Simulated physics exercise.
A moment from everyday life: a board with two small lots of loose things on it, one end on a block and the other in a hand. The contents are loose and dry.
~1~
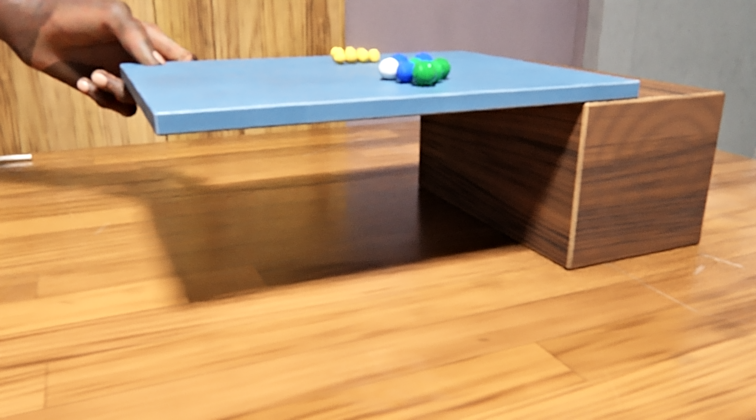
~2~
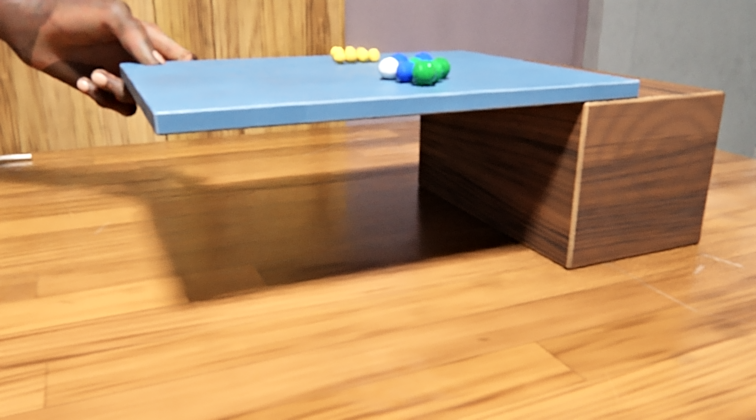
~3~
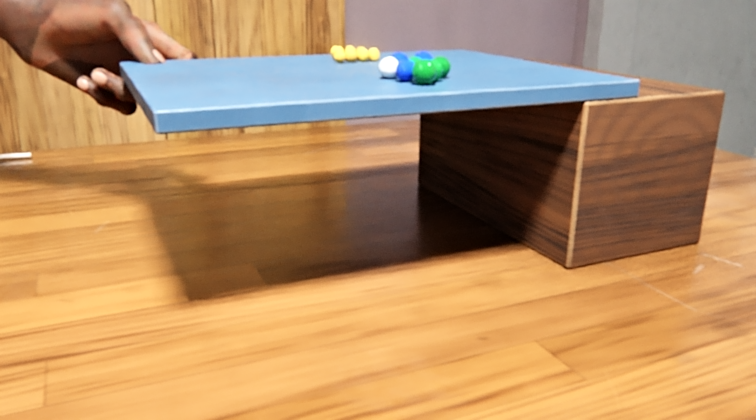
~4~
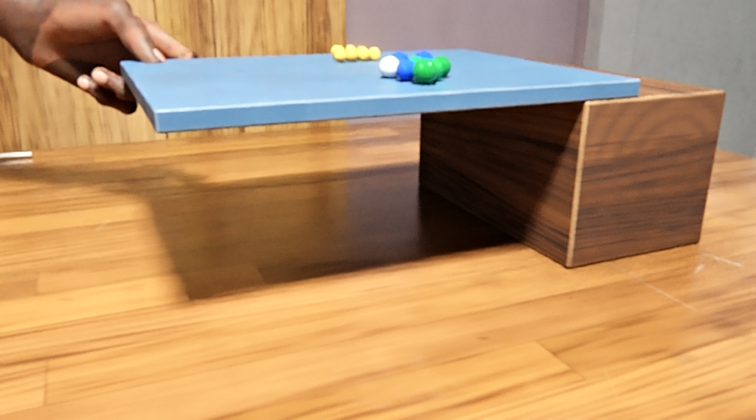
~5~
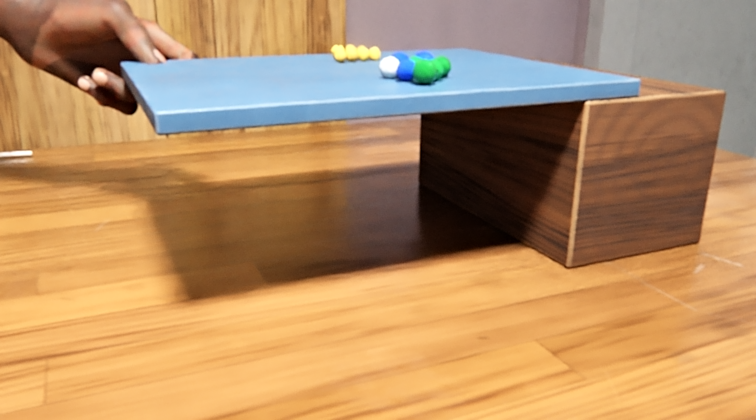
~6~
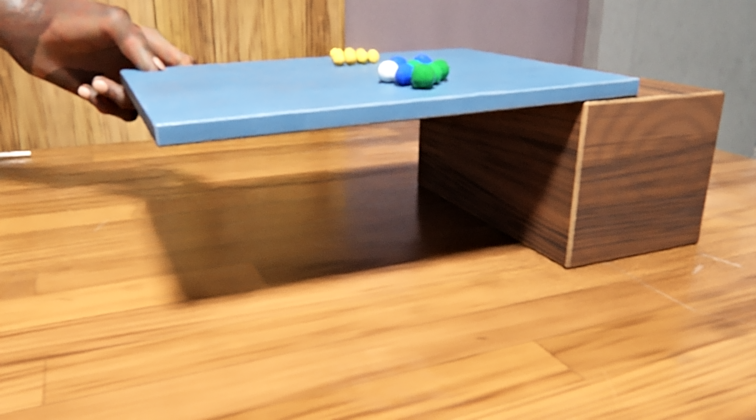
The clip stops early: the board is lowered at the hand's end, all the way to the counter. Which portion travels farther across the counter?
The front-end portion gets the longer run.
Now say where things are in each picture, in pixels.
The first frame shows held end of the board at (173, 120), level; block at (547, 146), nearly half as high as the board is long; near portion at (415, 69), a few glass marbles; far portion at (351, 56), a few puffed corn balls.
The second frame shows held end of the board at (173, 119), level; far portion at (351, 56).
The third frame shows held end of the board at (173, 118), level; near portion at (415, 67).
The fourth frame shows held end of the board at (173, 117), level; far portion at (351, 54).
The fifth frame shows held end of the board at (174, 119), level; near portion at (416, 67).
The sixth frame shows held end of the board at (173, 130), down by 2°; block at (546, 145); near portion at (414, 71), not moving; far portion at (350, 58), not moving.
Then, 0.65 s past the last view, board sloping at 15°; near portion all still on the board; far portion all still on the board.
Then, 1.22 s past the last view, board sloping at 26°; near portion mostly one to two board lengths out; far portion all still on the board.
Then, 1.70 s past the last view, board resting at 26°; near portion mostly more than two board lengths out; far portion mostly less than half a board's length out.
Finally, board resting at 26°; near portion mostly more than two board lengths out, about two thirds gone off the counter; far portion mostly less than half a board's length out; the near portion has gone farther.
